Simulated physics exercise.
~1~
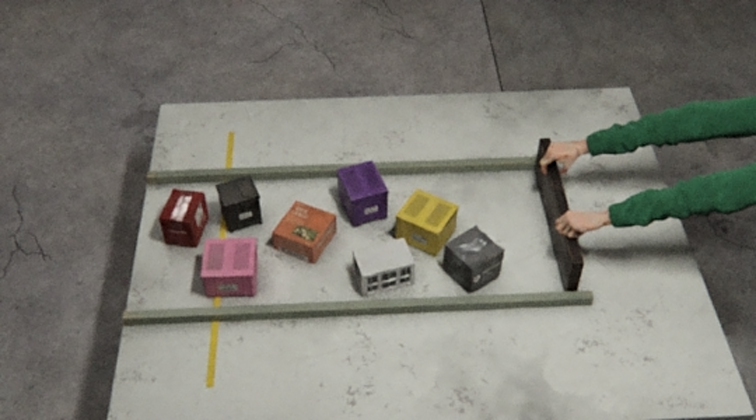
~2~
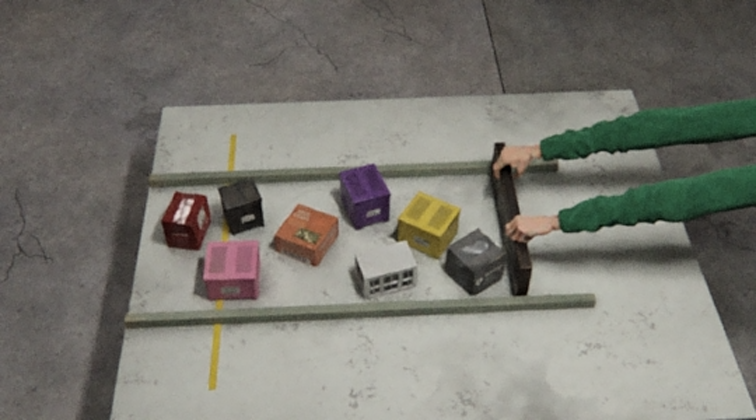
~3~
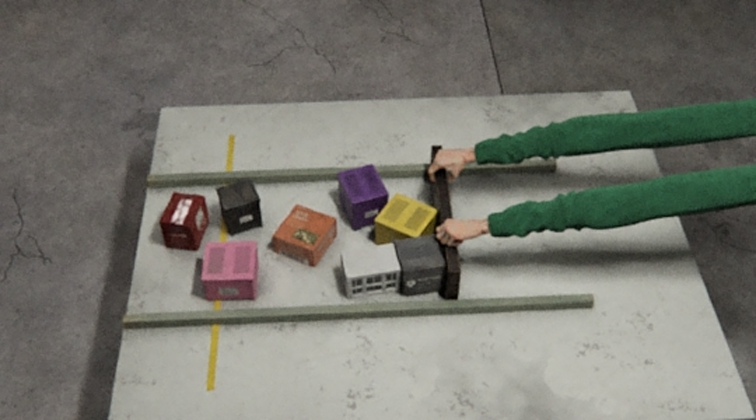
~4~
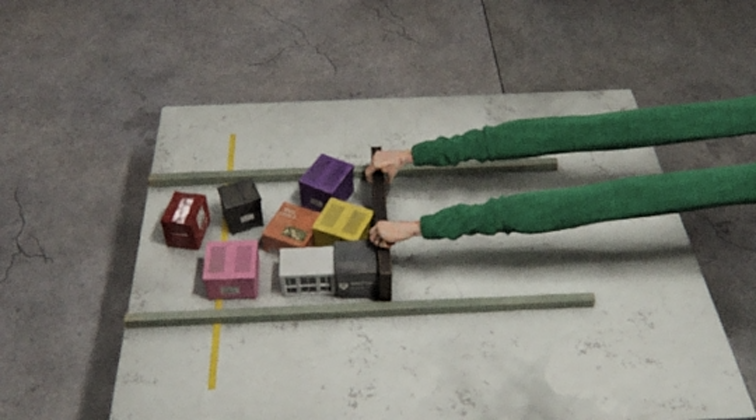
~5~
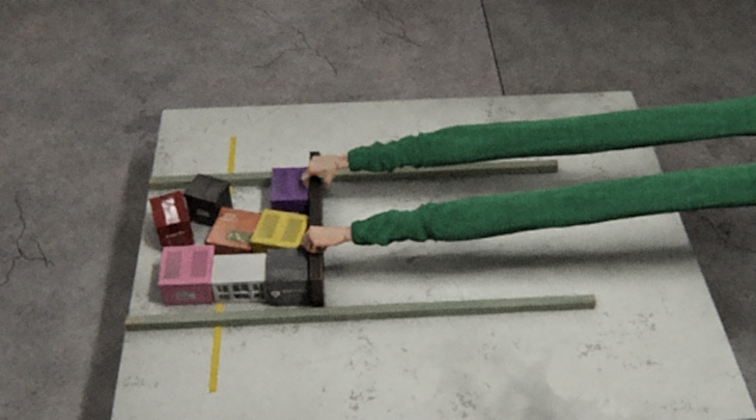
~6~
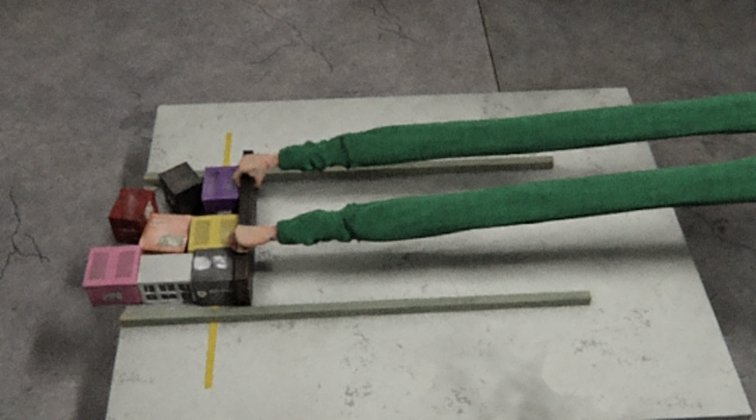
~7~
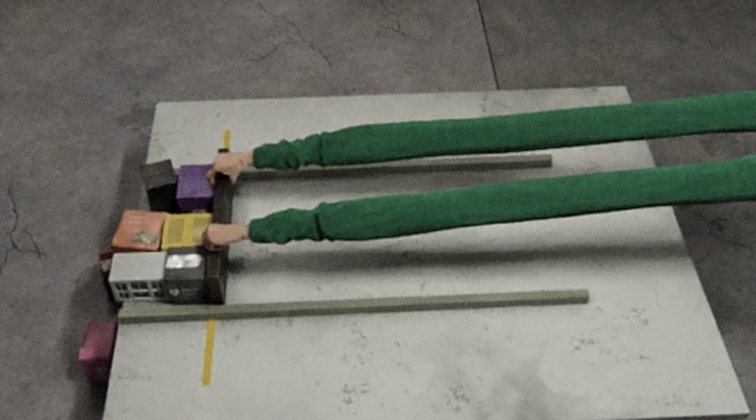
Two green-sleeved arms reach in from the right, gripping a dark upright plank on a pale, raised deck seen from above in a slightly swaying view. Between two rails sit scattered boxes, with grey, white, yellow and purple ones toward the plank and orange, black, pink and red ones farther left, near a yellow tape line. The hands slide the plank left, gathering the grey, white and yellow boxes, then the purple one. The packed group shoves the rest toward the left edge. The plank stops near the tape as the pink and red boxes go over and fall.
